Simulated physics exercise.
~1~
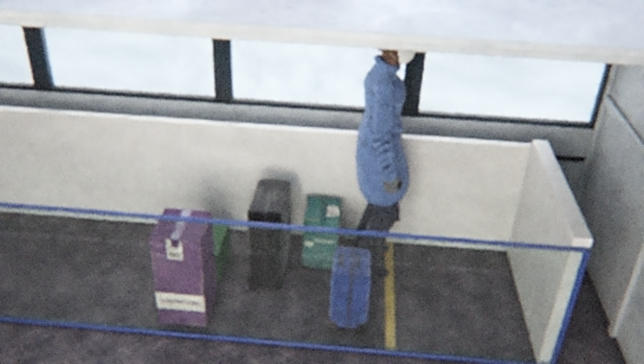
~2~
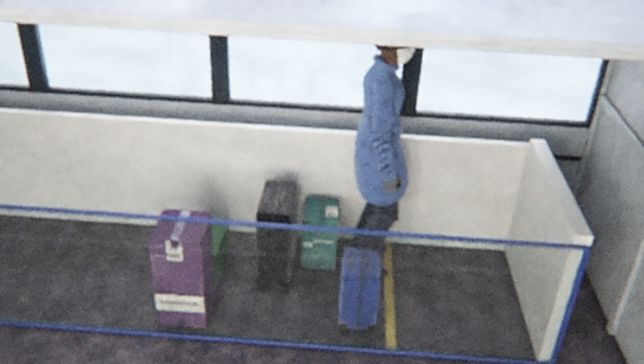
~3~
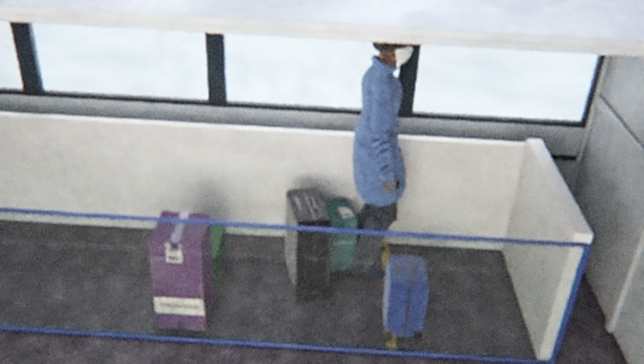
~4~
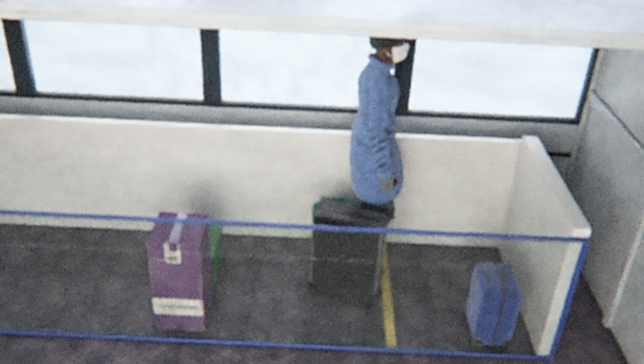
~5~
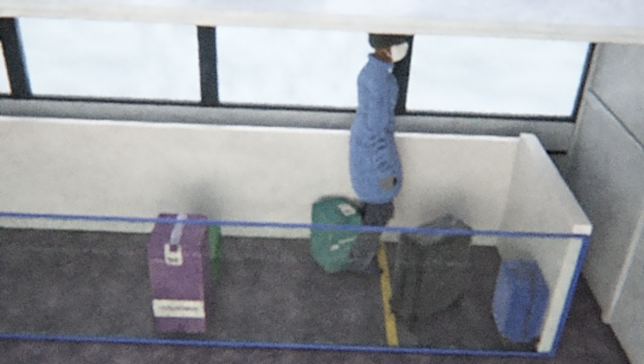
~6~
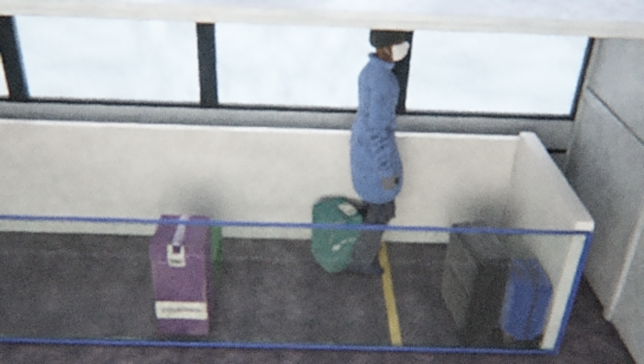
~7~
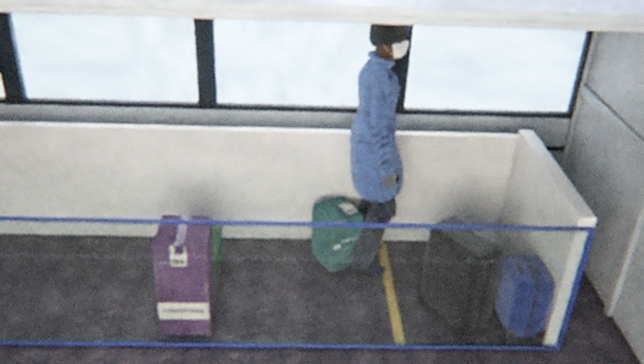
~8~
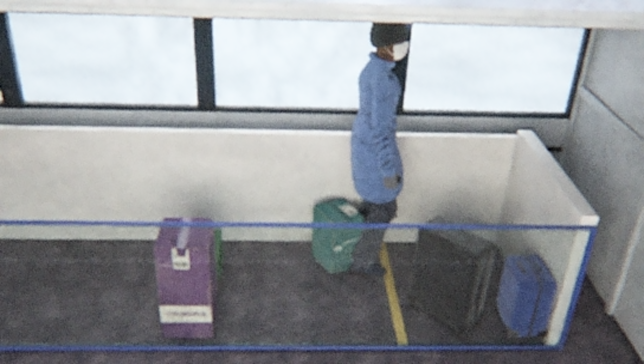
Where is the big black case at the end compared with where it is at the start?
At the start it stands left of the yellow line, between the purple bag and the teal pack. At the end it is to the right of the line, between the line and the small blue case.
